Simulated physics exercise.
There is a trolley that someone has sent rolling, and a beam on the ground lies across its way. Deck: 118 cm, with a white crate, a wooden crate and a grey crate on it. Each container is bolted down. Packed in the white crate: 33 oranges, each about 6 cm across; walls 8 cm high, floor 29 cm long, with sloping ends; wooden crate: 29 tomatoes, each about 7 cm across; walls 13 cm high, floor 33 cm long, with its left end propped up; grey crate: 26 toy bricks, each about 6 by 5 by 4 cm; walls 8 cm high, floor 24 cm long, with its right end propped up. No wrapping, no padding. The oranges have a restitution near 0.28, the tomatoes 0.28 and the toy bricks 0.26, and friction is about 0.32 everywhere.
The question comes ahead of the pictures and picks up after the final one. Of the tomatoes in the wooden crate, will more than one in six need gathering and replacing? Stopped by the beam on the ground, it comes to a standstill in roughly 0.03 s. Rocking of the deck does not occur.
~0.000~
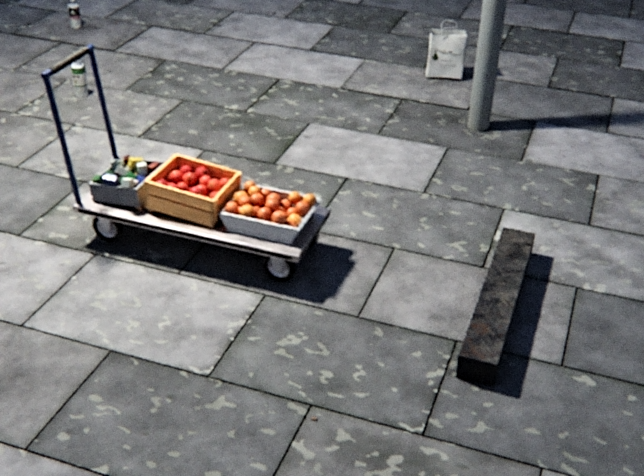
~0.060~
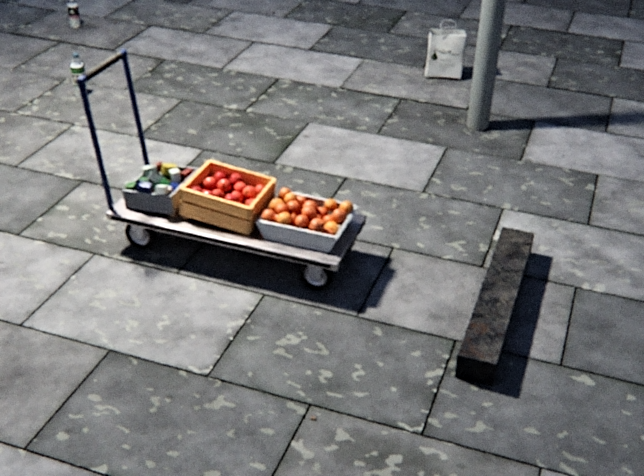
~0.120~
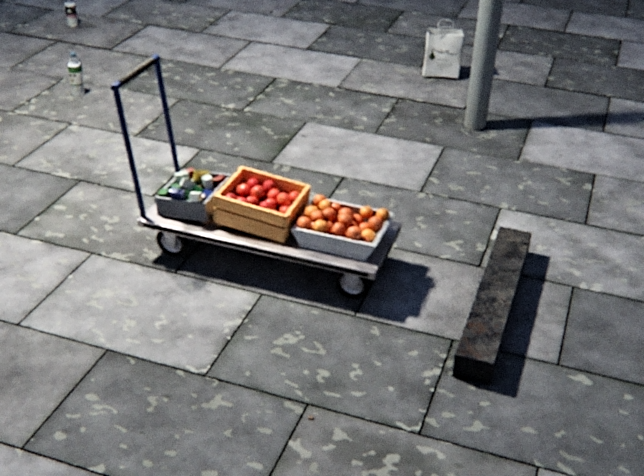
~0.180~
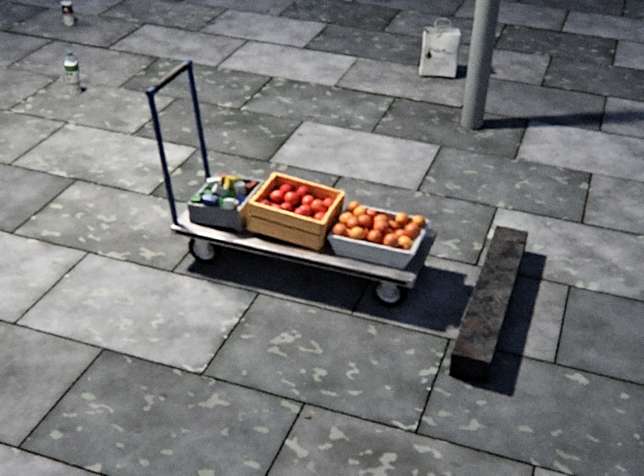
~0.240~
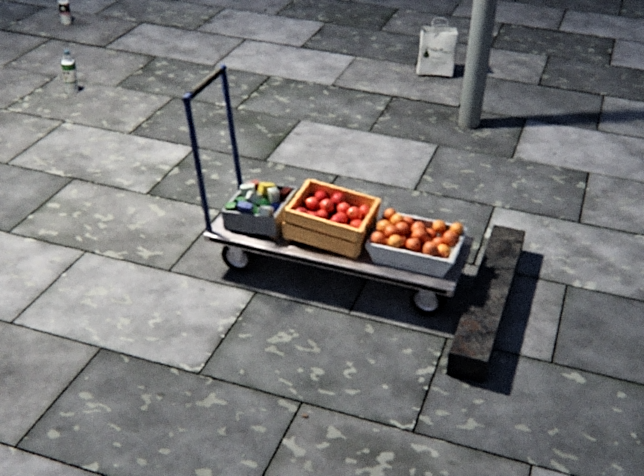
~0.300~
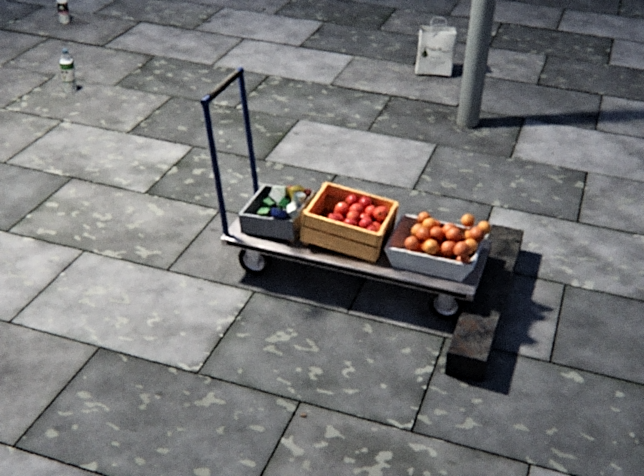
The overboard fraction stays short of one sixth.
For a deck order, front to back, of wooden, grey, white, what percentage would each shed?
In that arrangement the white crate sheds 40 per cent of its load, the wooden crate 0 per cent, and the grey crate 20 per cent.
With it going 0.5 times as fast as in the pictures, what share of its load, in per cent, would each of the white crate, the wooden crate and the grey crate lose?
Then the white crate sheds 20 per cent, the wooden crate 0 per cent, and the grey crate 10 per cent.
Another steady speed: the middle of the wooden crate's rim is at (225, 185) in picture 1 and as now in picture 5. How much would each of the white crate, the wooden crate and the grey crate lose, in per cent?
White crate 30 %, wooden crate 0 %, grey crate 20 %.
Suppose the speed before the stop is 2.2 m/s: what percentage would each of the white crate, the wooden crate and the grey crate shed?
Then the white crate sheds 30 per cent of its load, the wooden crate 0 per cent, and the grey crate 10 per cent.
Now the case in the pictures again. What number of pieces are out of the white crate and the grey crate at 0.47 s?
Estimate at that time - white crate 12, grey crate 4, give or take.
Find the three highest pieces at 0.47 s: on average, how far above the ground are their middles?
54 cm.
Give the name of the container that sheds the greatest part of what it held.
Answer: The white crate.
After 0.35 s, the white crate is down by 4 of 33, the wooden crate has all 29 and the grey crate is down by 1 of 26.
After 0.47 s, the white crate is down by 12 of 33, the wooden crate has all 29 and the grey crate is down by 4 of 26.
After 0.70 s, the white crate is down by 15 of 33, the wooden crate is down by 1 of 29 and the grey crate is down by 4 of 26.
Outcome (at 1.21 s), the white crate is down by 15 of 33, the wooden crate is down by 1 of 29 and the grey crate is down by 4 of 26. Asked share, 1 of 29, 3 per cent.
